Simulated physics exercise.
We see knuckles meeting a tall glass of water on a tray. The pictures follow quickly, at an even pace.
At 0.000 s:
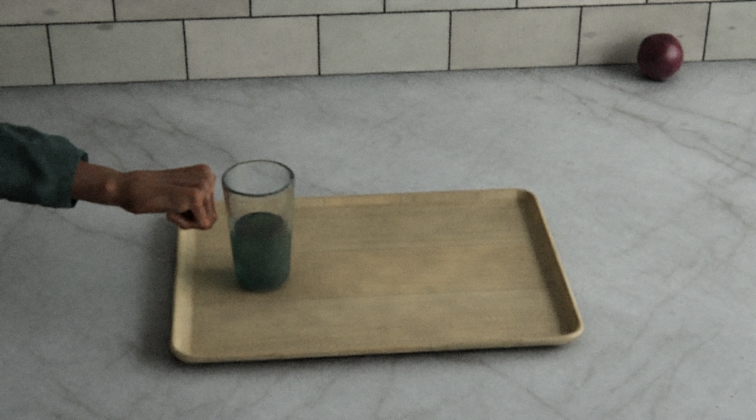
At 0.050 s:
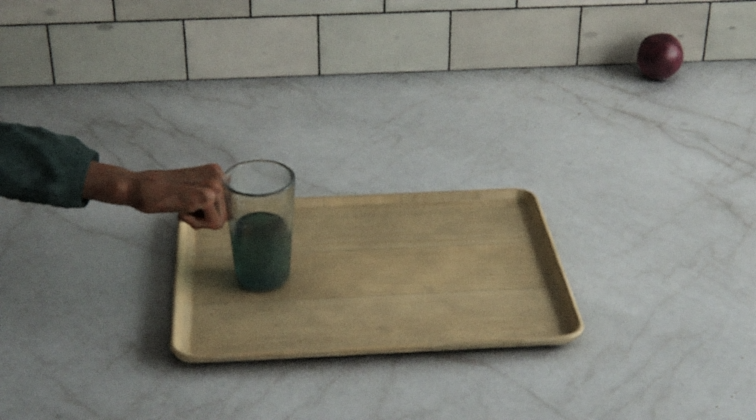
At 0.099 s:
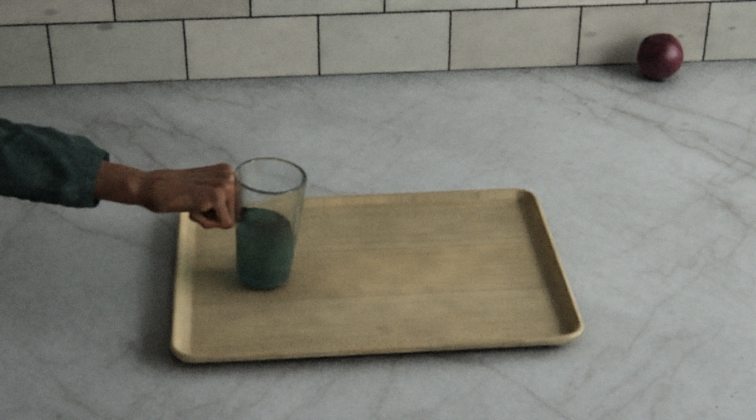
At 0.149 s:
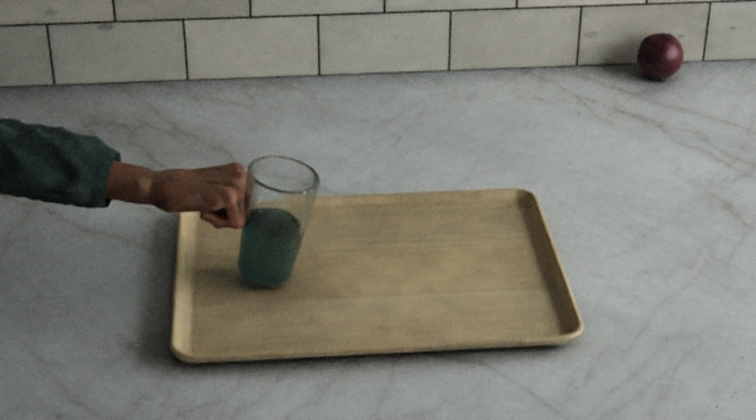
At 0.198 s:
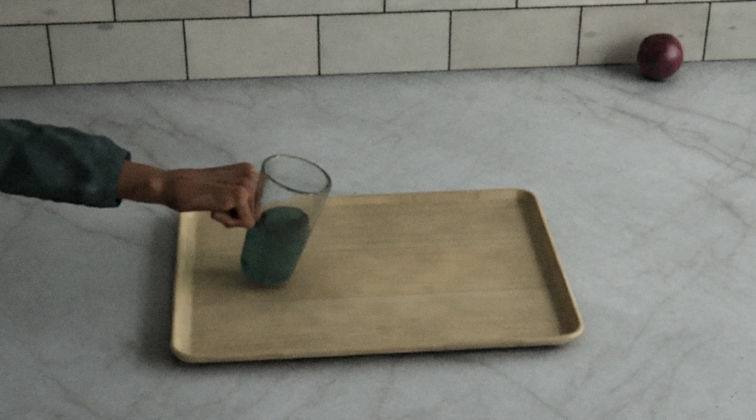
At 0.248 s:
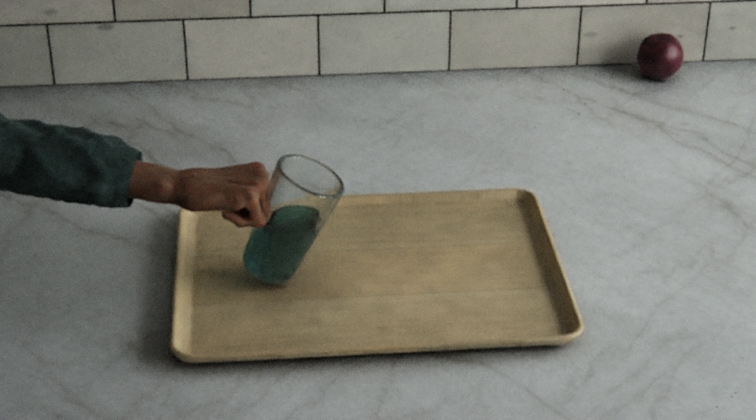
A fist in a dark green sleeve moves in from the left and meets the upper side of a tall glass of water standing on a wooden tray. The knuckles keep pushing rightward, and the glass leans steadily to the right, its water shifting inside as its base stays on the tray.
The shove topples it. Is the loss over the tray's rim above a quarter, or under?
After the fall a quarter and more lands beyond the tray.
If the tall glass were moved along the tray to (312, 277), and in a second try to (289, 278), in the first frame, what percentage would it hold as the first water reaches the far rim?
About 75 and 65 per cent.
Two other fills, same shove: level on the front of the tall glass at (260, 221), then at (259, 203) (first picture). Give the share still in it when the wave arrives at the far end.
Near 65 % and 60 %.
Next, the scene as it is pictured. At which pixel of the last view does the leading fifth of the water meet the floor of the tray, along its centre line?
At about (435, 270).
A moment on, the tall glass is falling and 100 per cent is in the glass, 0 on the tray and 0 above or beyond its rim.
Next, the tall glass lies on its side and 94 per cent is in the glass, 2 on the tray and 4 above or beyond its rim.
Then the tall glass lies on its side and 52 per cent is in the glass, 44 on the tray and 5 above or beyond its rim.
Later the tall glass lies on its side and 26 per cent is in the glass, 39 on the tray and 35 above or beyond its rim.
Finally, 61 per cent is held by tray and glass, 39 is off the tray.
